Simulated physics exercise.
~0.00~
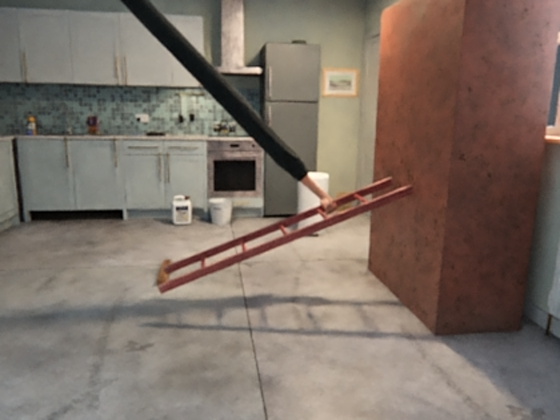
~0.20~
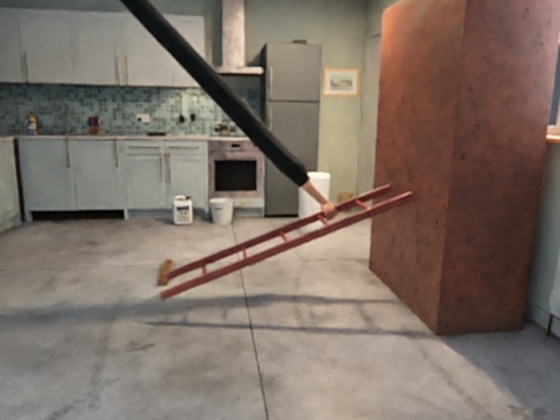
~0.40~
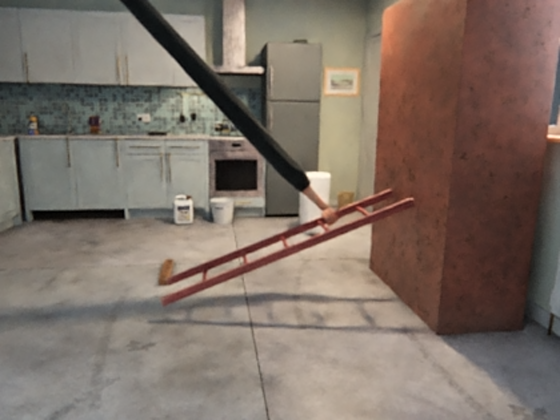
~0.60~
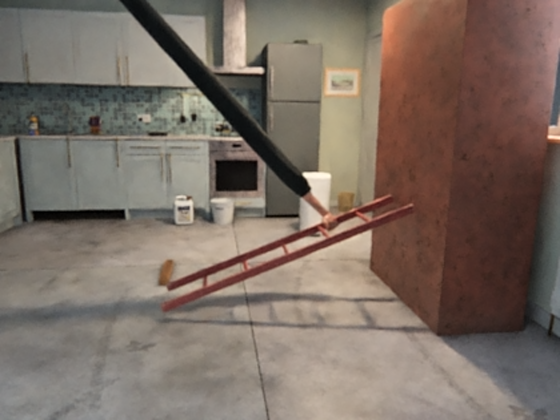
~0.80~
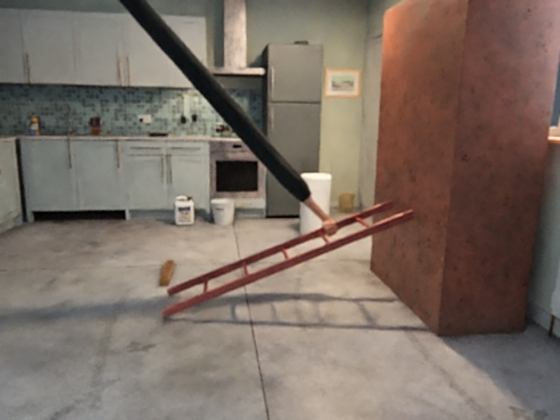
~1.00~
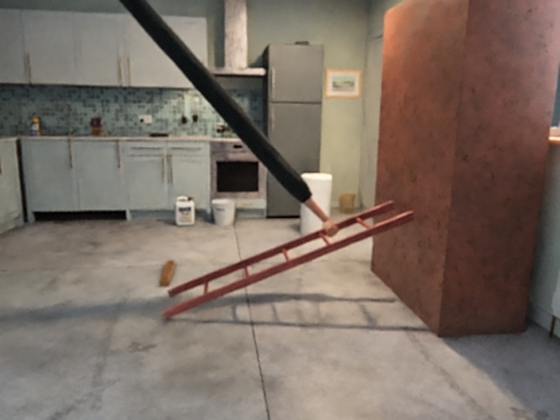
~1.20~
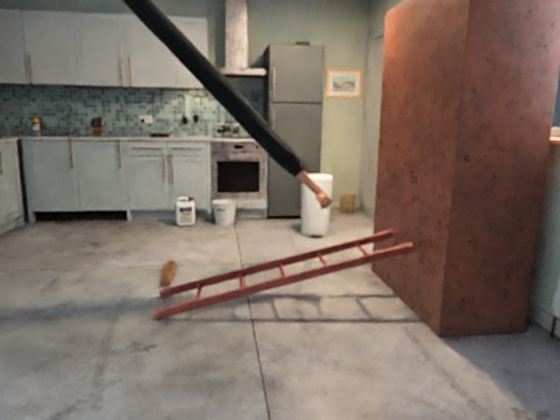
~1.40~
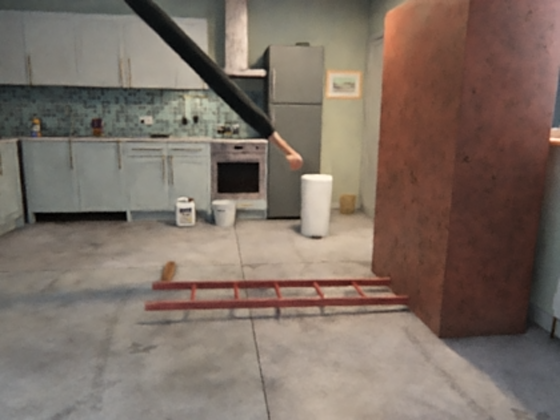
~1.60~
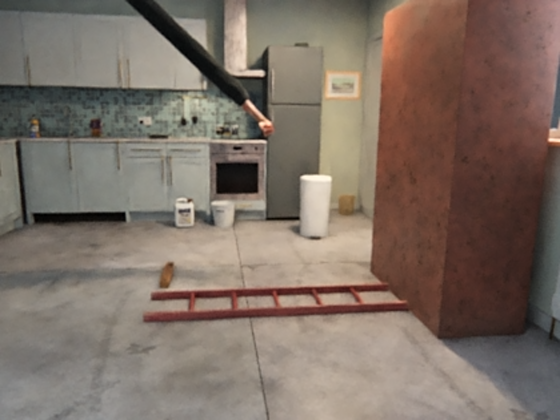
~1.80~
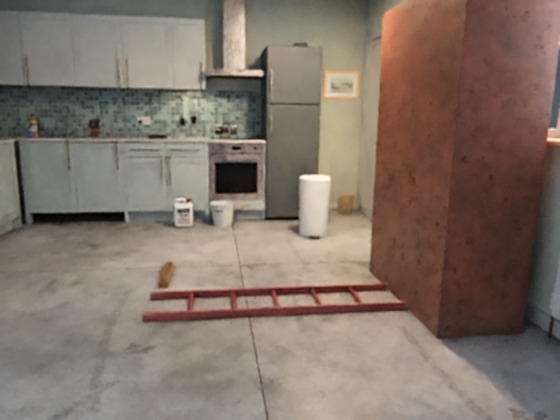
In a kitchen, a hand lowers a red rack against a cupboard, releases it, and it slips flat.
